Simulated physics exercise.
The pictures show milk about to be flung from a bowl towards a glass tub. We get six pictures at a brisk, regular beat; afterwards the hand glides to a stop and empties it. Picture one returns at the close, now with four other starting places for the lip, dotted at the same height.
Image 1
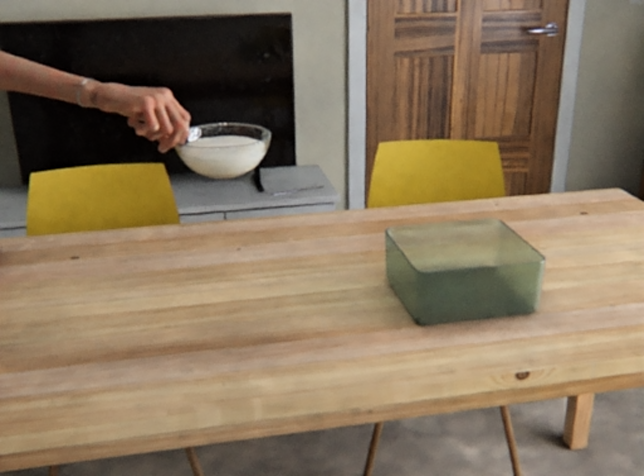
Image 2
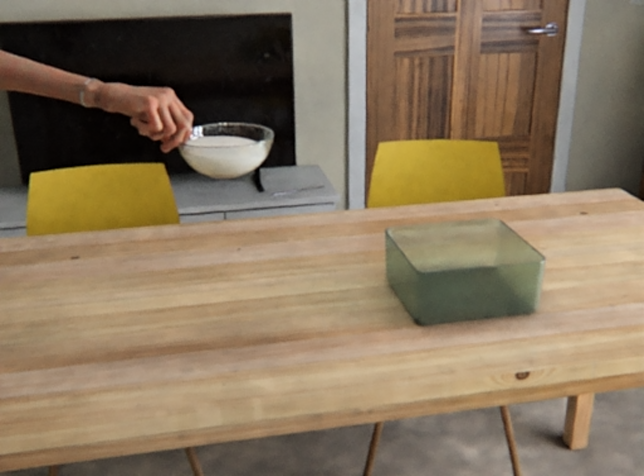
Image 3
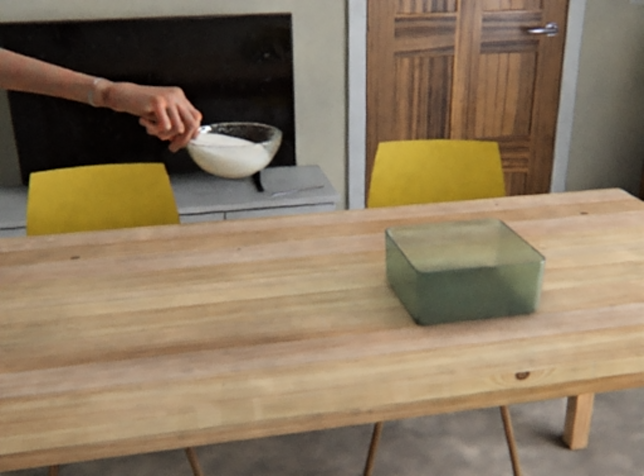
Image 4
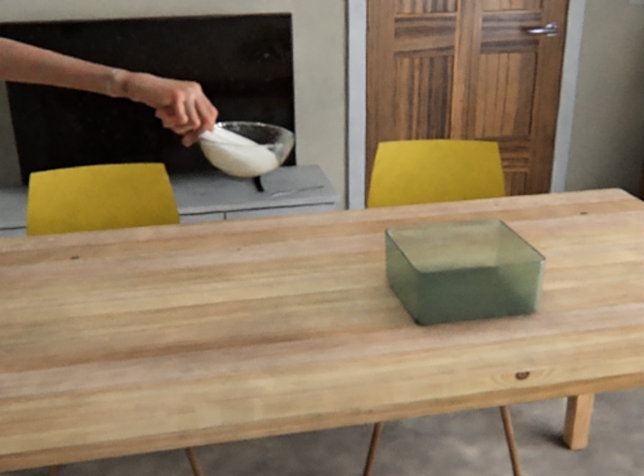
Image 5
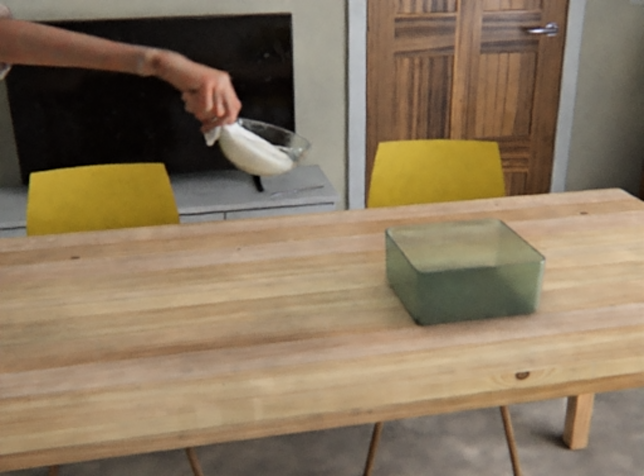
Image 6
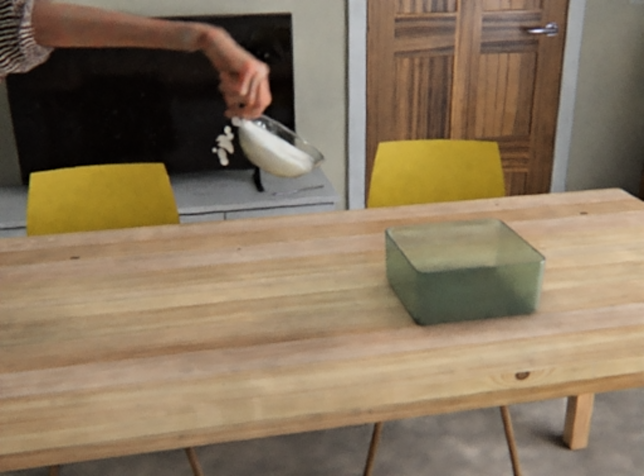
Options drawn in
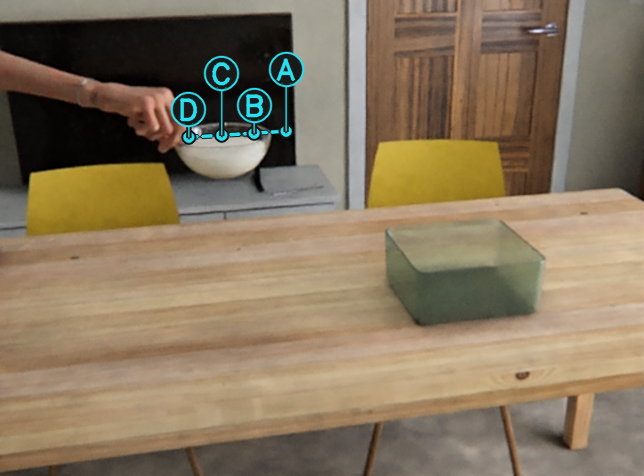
A hand reaching in from the left holds a clear glass bowl of white milk above the far side of a pale wooden table, seen from a fixed, slightly raised view. A greenish glass tub sits right of centre, with two yellow chairs, a black screen and a brown door behind. The hand moves right, tilting the bowl progressively, while milk rides up its left side and white drops separate beside it.
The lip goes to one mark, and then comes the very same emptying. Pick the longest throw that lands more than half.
A.
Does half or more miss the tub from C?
Yes.
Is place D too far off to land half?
Yes, it does.
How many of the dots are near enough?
One.
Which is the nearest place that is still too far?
Here it is place B.
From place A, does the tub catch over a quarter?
Yes.
On the marked copy, A at (286, 131); B at (254, 133); C at (221, 135); D at (188, 137).
With A, about 66 % lands in the tub, 19 % falls short and 15 % goes beside or beyond.
With B, about 35 % lands in the tub, 57 % falls short and 8 % goes beside or beyond.
With C, about 0 % lands in the tub, 98 % falls short.
With D, about 0 % lands in the tub, 100 % falls short.
